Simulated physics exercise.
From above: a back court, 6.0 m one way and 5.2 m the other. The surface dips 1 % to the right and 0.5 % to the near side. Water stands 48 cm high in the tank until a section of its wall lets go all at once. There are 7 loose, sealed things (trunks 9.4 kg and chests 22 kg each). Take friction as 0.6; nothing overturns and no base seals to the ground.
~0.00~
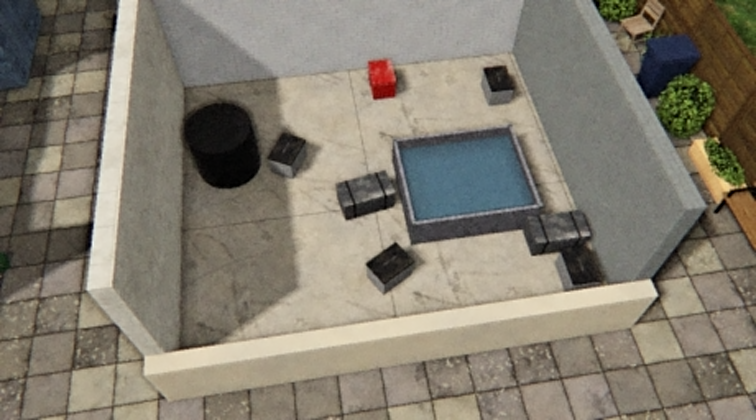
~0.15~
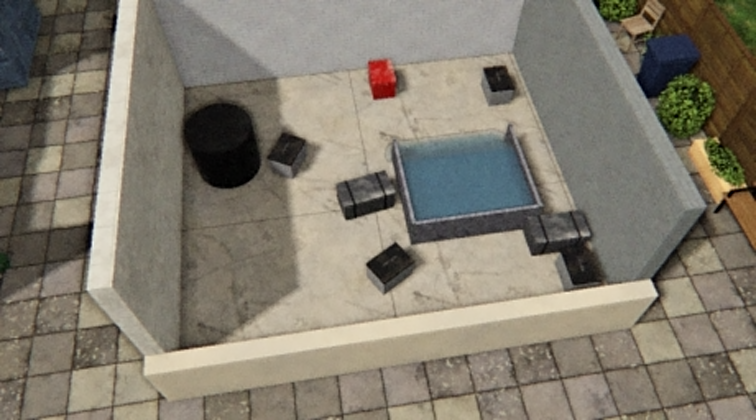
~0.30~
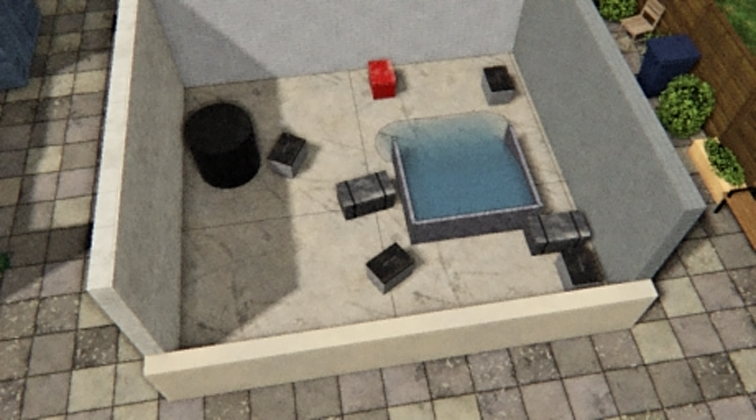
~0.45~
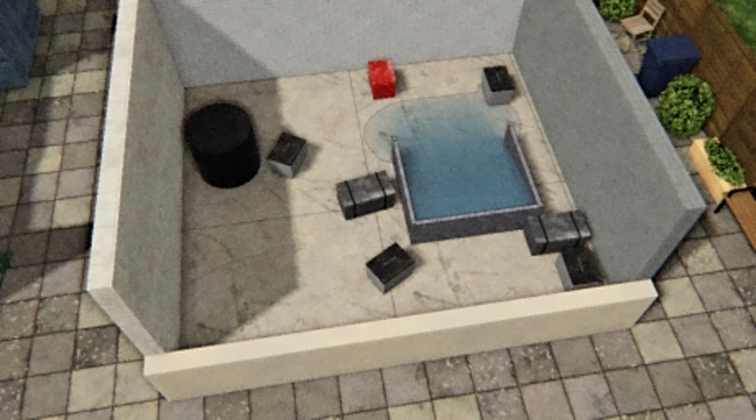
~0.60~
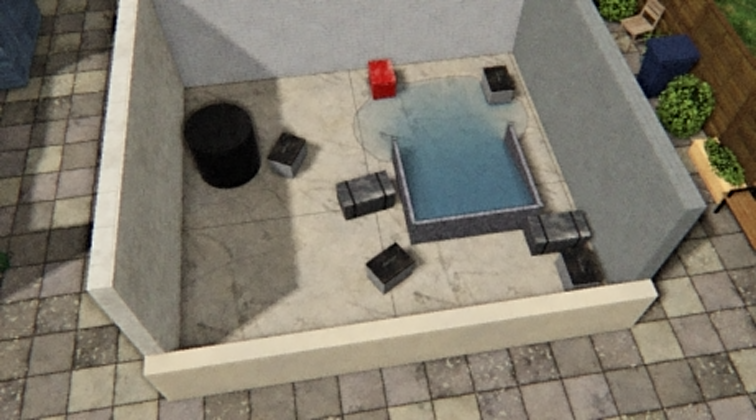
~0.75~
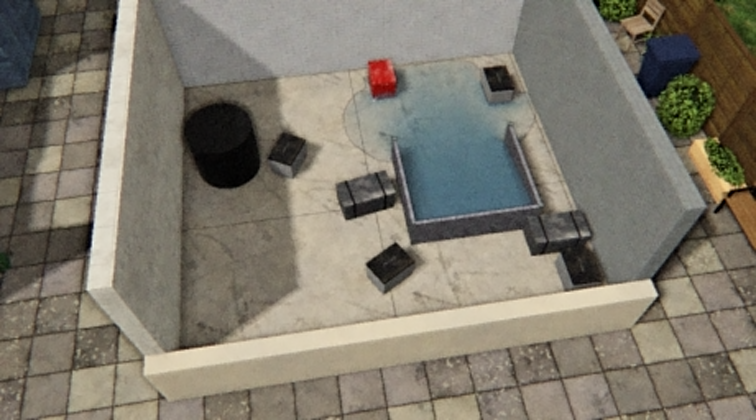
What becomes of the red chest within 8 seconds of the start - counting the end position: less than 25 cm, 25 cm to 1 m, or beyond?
The red chest gets carried off.
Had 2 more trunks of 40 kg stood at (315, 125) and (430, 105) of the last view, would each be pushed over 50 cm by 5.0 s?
In turn: Less, more.
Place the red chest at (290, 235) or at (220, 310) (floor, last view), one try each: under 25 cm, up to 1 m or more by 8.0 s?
In turn: It holds its place; it holds its place.
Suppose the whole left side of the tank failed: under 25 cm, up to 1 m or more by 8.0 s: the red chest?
In that case the red chest stays put.
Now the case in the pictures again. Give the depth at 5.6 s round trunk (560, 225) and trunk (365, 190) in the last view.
About 7 and 1 cm.
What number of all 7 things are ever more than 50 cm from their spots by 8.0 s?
That makes 3.
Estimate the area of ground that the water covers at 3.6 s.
Roughly 16 m2.
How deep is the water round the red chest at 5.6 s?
About 9 cm.
After 1.6 s the red chest is near (373, 62), 0.3 m from its start, aground; 0 afloat.
After 3.6 s the red chest is near (246, 92), 2.3 m from its start, aground; 1 afloat.
After 5.6 s the red chest is near (242, 91), 2.4 m from its start, aground; 0 afloat.
After 8.0 s the red chest is near (242, 90), 2.4 m from its start, aground; 0 afloat.
